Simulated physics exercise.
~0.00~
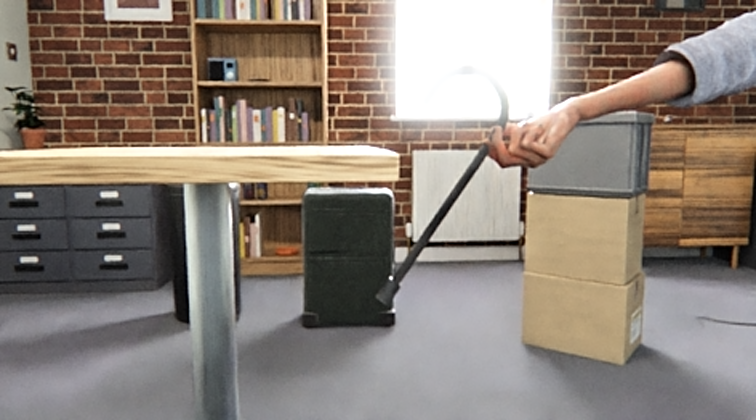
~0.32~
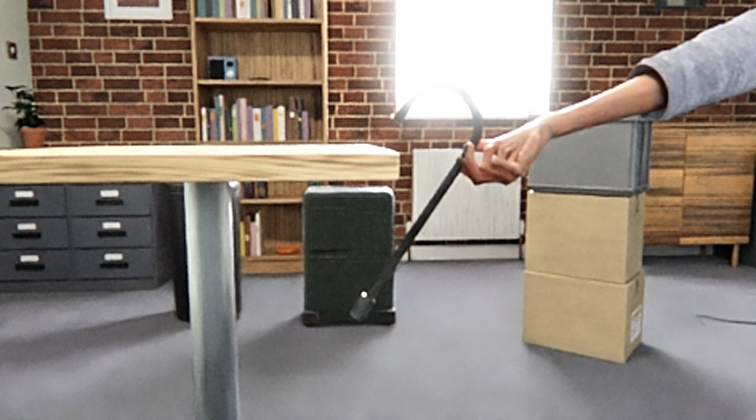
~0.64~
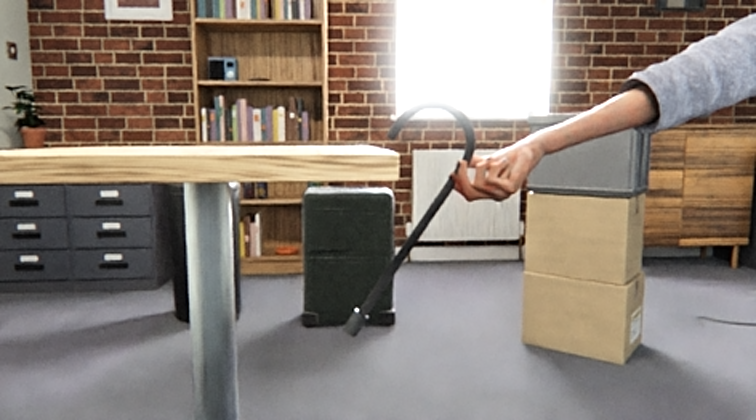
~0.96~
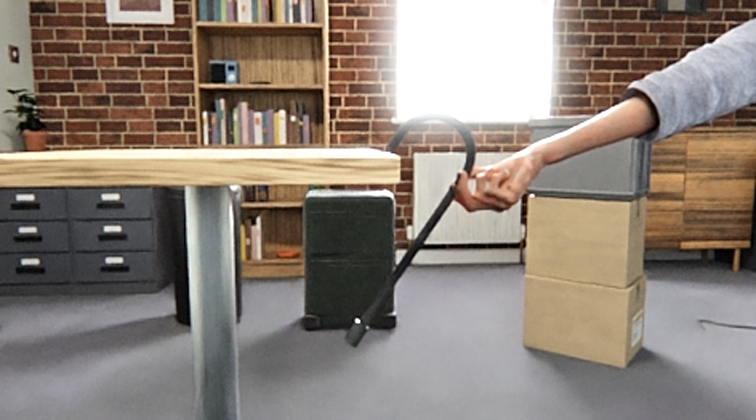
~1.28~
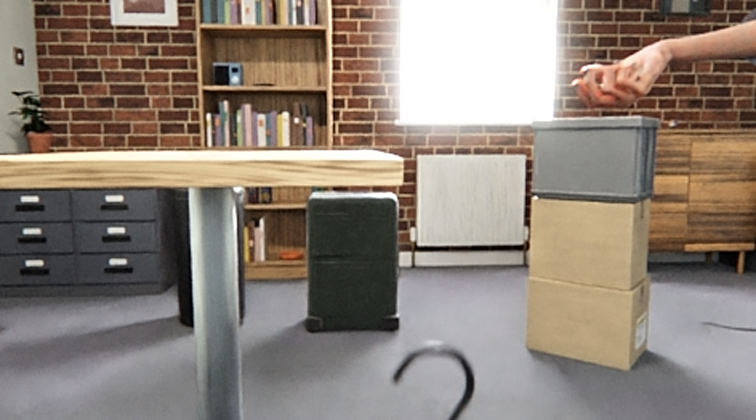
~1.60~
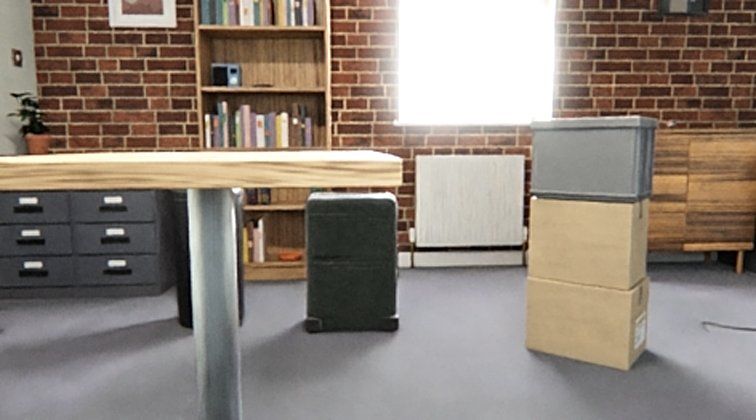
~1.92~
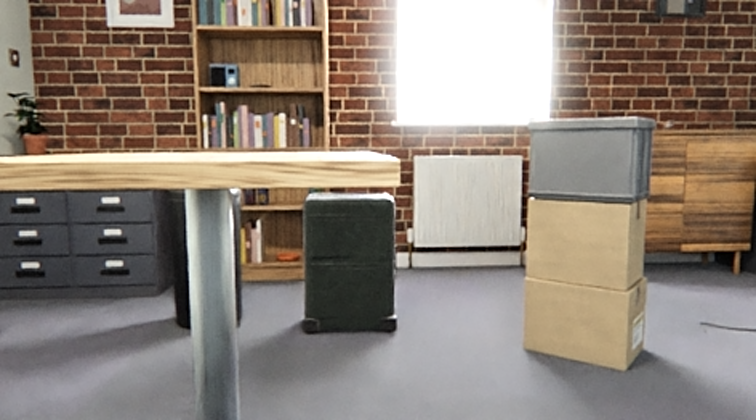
A home office with brick walls and a grey floor is seen from a low, slightly swaying viewpoint beside a pale wooden table. Behind it are grey drawers, a bookshelf, a dark green case and a bright window, with a grey bin on two cardboard boxes at right. A hand reaching from the right holds a black cane by its upper part and moves it left, bringing the curved crook to the table's edge. The fingers loosen, then the hand draws back as the cane drops toward the floor. The cane falls out of sight, leaving the table undisturbed.
